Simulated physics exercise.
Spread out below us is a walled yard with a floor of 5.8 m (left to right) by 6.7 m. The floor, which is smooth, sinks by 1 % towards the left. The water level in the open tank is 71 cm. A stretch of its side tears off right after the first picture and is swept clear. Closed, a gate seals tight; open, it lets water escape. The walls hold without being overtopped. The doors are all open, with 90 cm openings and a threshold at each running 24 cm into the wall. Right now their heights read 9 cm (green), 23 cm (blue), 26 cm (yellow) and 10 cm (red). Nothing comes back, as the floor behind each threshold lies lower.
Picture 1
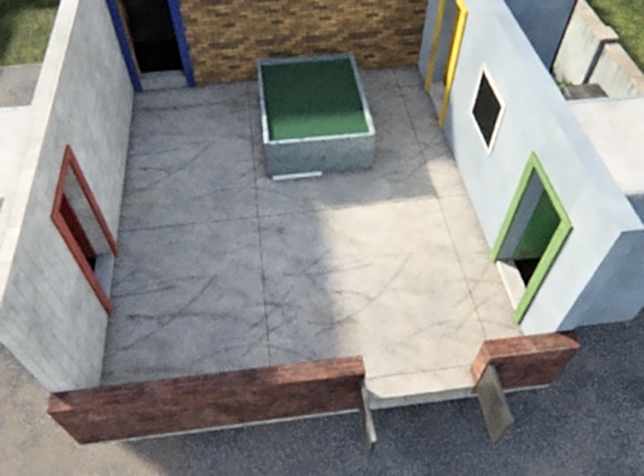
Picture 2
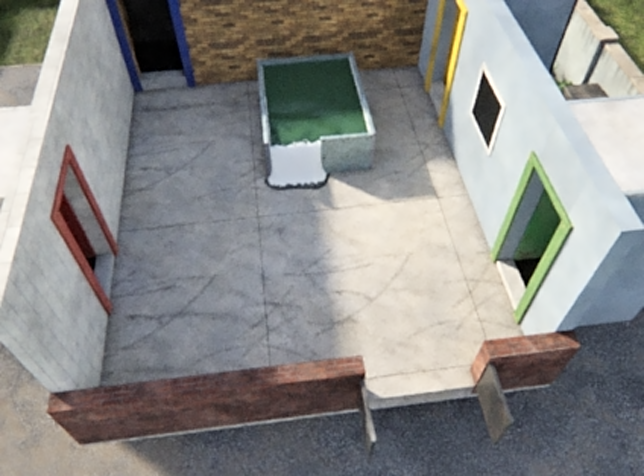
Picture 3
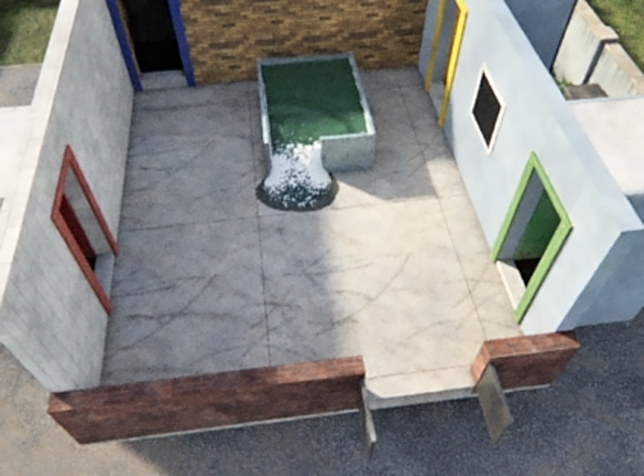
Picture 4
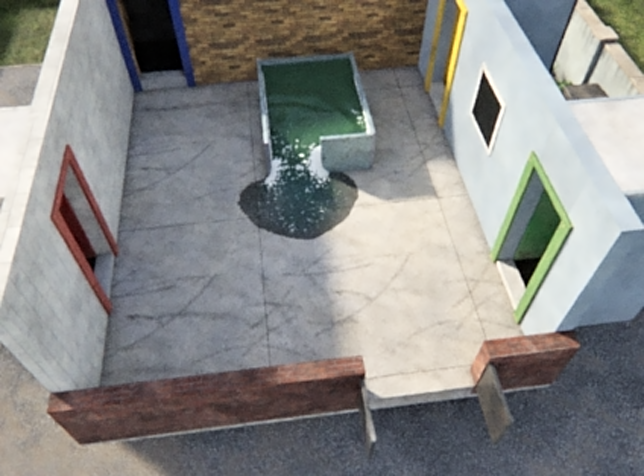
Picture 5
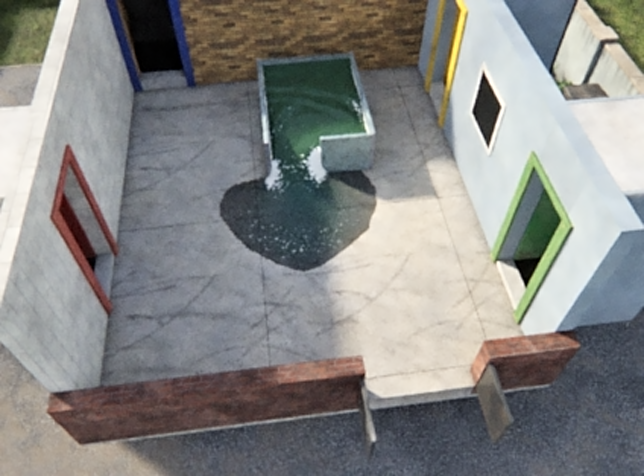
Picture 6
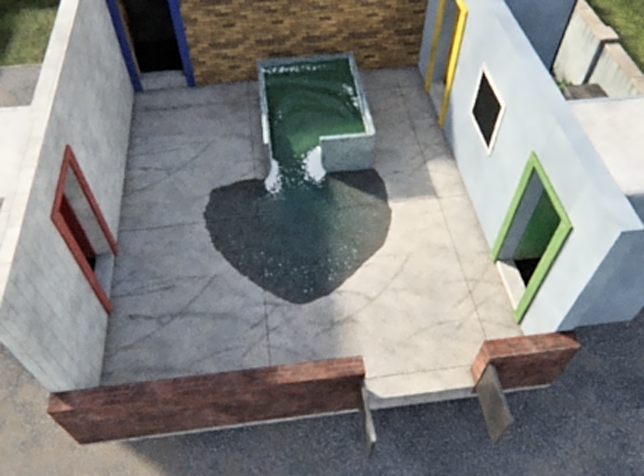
Green water burst through a gap torn in the front of a raised open tank, foaming at the broken edges, and spread across the pale walled yard in a widening dark pool toward the viewer.
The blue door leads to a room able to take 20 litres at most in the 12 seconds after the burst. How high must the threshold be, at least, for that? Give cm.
About 8 cm.
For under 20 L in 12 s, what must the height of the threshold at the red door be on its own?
Red door, minimum about 9.5 cm.
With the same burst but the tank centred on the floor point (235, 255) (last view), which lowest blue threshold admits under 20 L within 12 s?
Then roughly 19 cm.
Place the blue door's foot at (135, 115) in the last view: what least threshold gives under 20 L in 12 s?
6.5 cm.
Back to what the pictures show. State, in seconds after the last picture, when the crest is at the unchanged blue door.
6.5 s.
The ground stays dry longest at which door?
I'd say the yellow one.
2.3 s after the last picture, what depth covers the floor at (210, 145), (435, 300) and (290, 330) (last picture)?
Some 0, 2 and 4 cm.
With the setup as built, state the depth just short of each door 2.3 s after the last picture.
Green door 6 cm, blue door 0 cm, yellow door 0 cm, red door 10 cm.
Then, 0.7 s after the last picture water covers 35 % of the floor, deepest (38 cm) near (293, 181); it has not reached the blue door.
Then, 2.3 s after the last picture water covers 50 % of the floor, deepest (30 cm) near (126, 413); it has not reached the blue door.
Then, 11.3 s after the last picture water covers 100 % of the floor, deepest (12 cm) near (134, 97); 10 cm at the blue door, 0 litres in over its 23 cm threshold.
At the blue door as built, the water peaked near 13 cm, 6.5 s after the last picture.
With a threshold of 7 cm, 34 litres would have come in within the 12 s; with 9 cm, 10 litres. So under 20 litres takes about 8 cm.
